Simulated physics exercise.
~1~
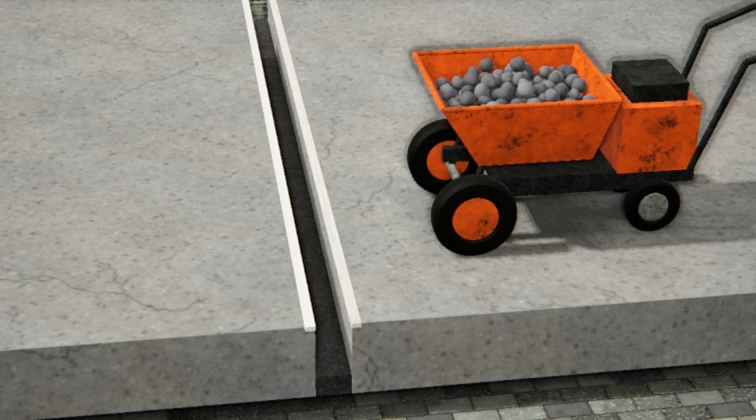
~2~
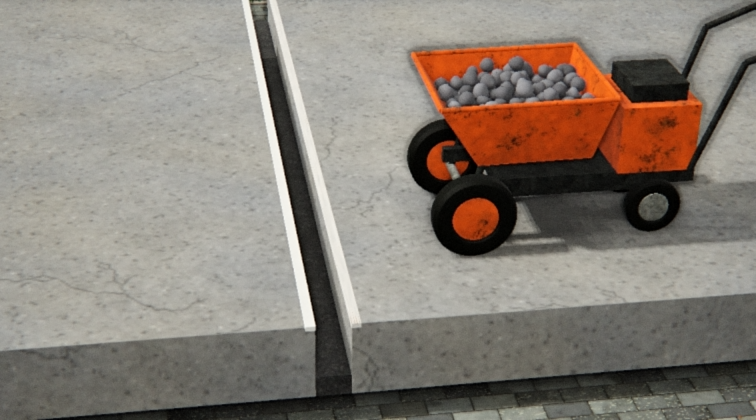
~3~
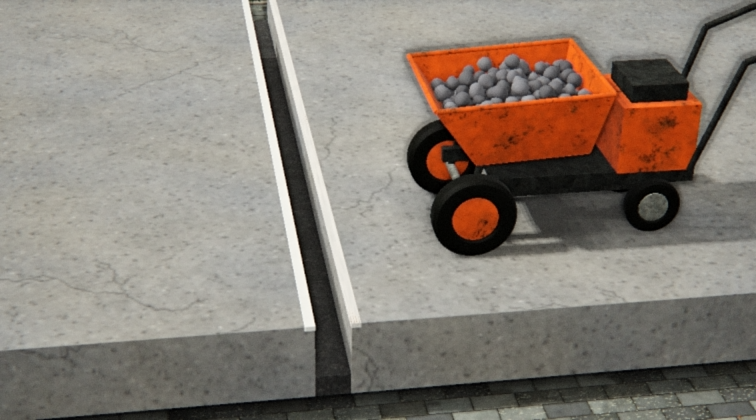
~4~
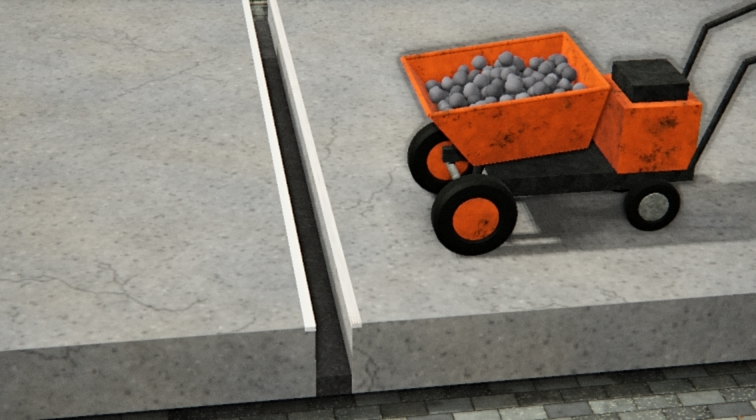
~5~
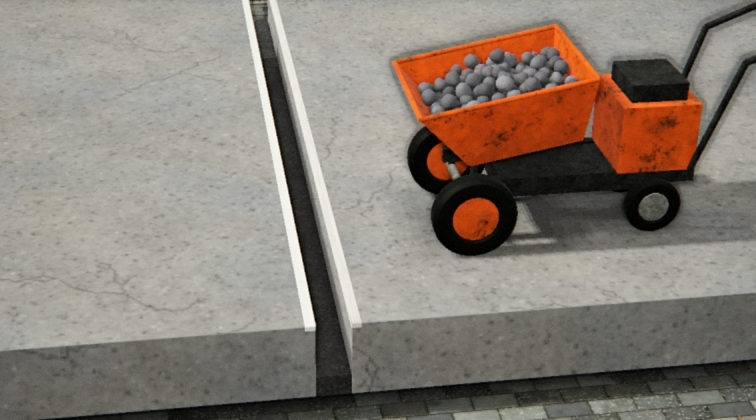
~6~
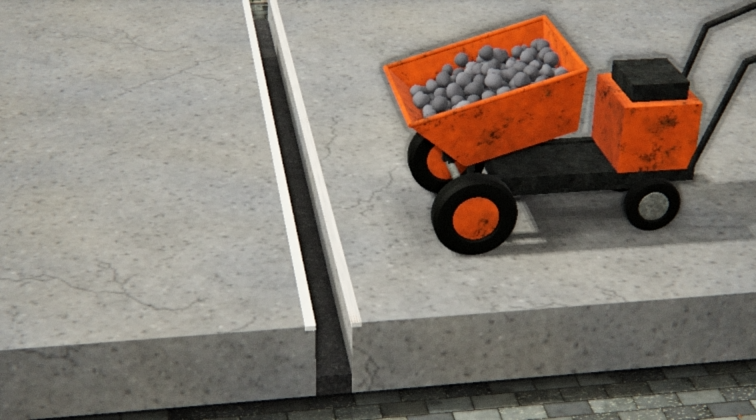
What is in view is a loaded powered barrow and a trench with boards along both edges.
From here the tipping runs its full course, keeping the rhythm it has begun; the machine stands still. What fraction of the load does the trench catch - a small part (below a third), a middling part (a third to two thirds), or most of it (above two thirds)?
A middling part, a third to two thirds.
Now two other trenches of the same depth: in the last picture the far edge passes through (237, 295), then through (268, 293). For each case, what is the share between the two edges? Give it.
Roughly 100 percent first and 100 percent second.
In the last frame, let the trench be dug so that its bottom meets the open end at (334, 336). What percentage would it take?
About 30 per cent.
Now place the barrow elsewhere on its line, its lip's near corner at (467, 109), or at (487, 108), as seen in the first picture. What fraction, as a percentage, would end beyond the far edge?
Near 20 % and 10 %.
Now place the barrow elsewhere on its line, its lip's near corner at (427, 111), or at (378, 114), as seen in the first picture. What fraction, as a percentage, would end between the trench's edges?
Some 50 in a hundred, then some 0 in a hundred.
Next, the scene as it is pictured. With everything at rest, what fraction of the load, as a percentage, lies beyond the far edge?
It works out to close to 30 per cent.
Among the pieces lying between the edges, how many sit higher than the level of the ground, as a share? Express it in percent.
20 per cent or thereabouts.
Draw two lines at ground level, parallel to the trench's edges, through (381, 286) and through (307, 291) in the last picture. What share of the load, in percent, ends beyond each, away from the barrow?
In order: Near 90 %, then 30 %.
Just after the last frame, skip tipped steeply; every one in the skip.
A moment on, skip tipped right over; the larger part in the skip; just a few short of the trench; about a tenth in or heaped over the trench; just a few beyond it; just a few falling.
Further on, skip tipped right over; roughly a quarter in the skip; just a few short of the trench; roughly half in or heaped over the trench; roughly a quarter beyond it.
When it is over, skip tipped right over; about a tenth in the skip; about a tenth short of the trench; roughly two thirds in or heaped over the trench; roughly a quarter beyond it.
